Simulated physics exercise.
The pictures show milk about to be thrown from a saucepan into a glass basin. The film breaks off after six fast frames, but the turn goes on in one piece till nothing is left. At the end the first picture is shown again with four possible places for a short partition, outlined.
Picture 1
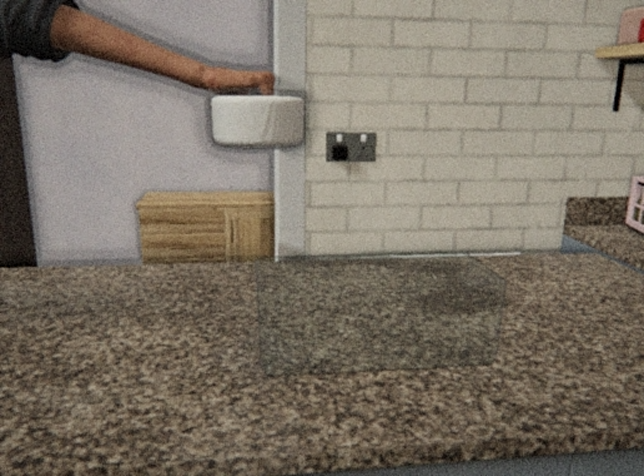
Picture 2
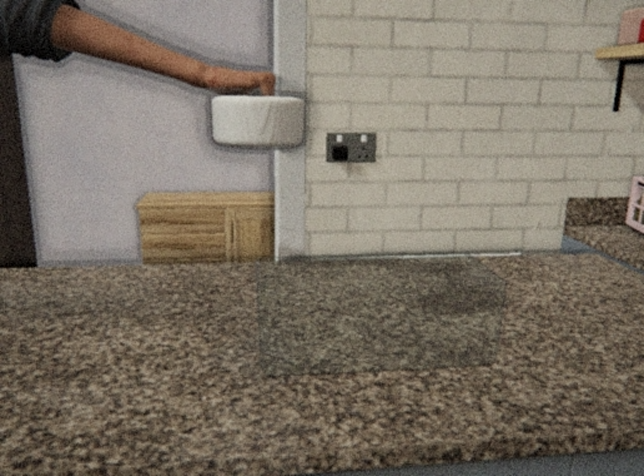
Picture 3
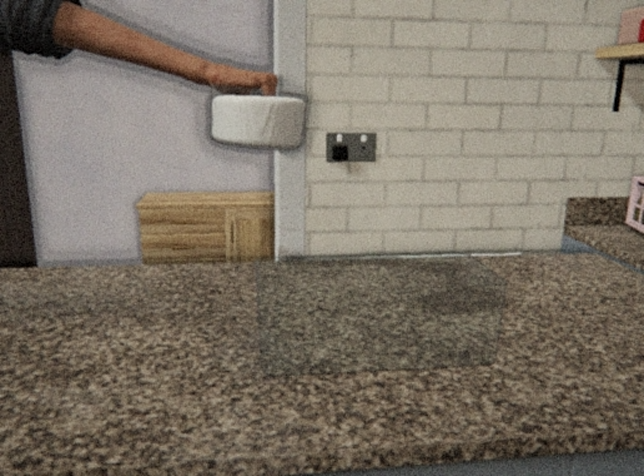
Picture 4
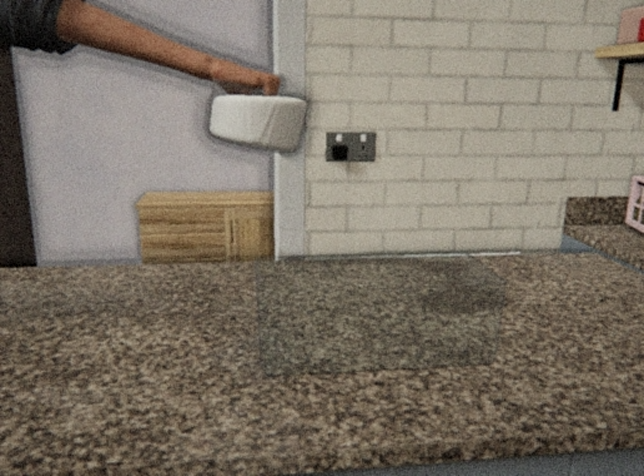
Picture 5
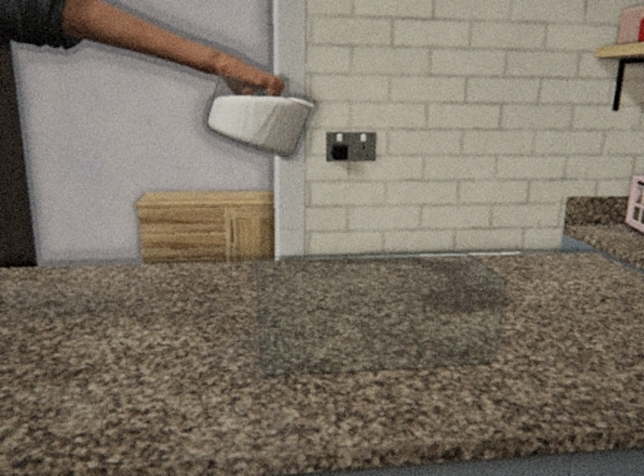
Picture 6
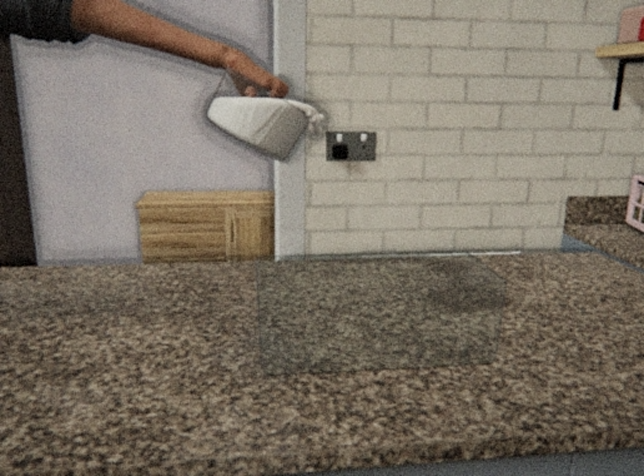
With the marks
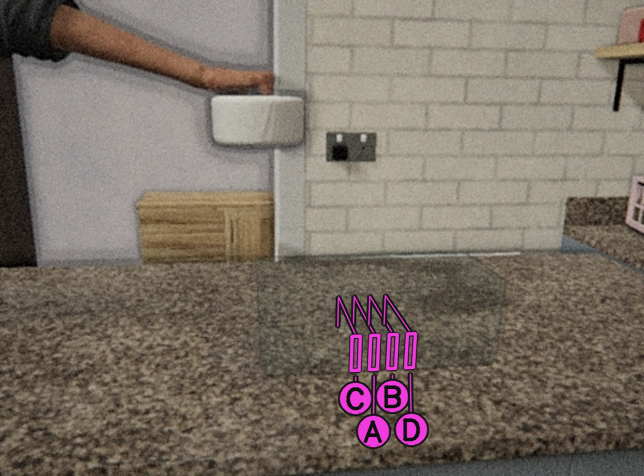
A white pan held up by a hand above a speckled stone counter stayed level at first, then tilted gradually to the right until a little pale liquid came over its lip.
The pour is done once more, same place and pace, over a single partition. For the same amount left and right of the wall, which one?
The answer is place A.
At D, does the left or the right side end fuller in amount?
More ends on the left.
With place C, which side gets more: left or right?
The right one.
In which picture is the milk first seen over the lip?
Picture 5.
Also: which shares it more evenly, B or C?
Here it is place C.
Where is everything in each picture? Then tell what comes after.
Upright, lip at (304, 90); basin from (261, 374) to (495, 362); nothing has left yet, in the first picture.
Upright, lip at (304, 91); nothing has left yet, in the second picture.
Tipped about 5°, lip at (306, 95); nothing has left yet, in the third picture.
Tipped about 11°, lip at (308, 100); nothing has left yet, in the fourth picture.
Tipped about 20°, lip at (310, 107); milk is over the lip, down to (310, 107), in the fifth picture.
Tipped about 30°, lip at (310, 116); milk is over the lip, down to (315, 132), in the sixth picture.
In magenta, A at (374, 375); B at (392, 374); C at (355, 376); D at (410, 373).
With A, about 47 % ends left of the wall and 51 % right of it.
With B, about 82 % ends left of the wall and 16 % right of it.
With C, about 27 % ends left of the wall and 71 % right of it.
With D, about 95 % ends left of the wall and 4 % right of it.
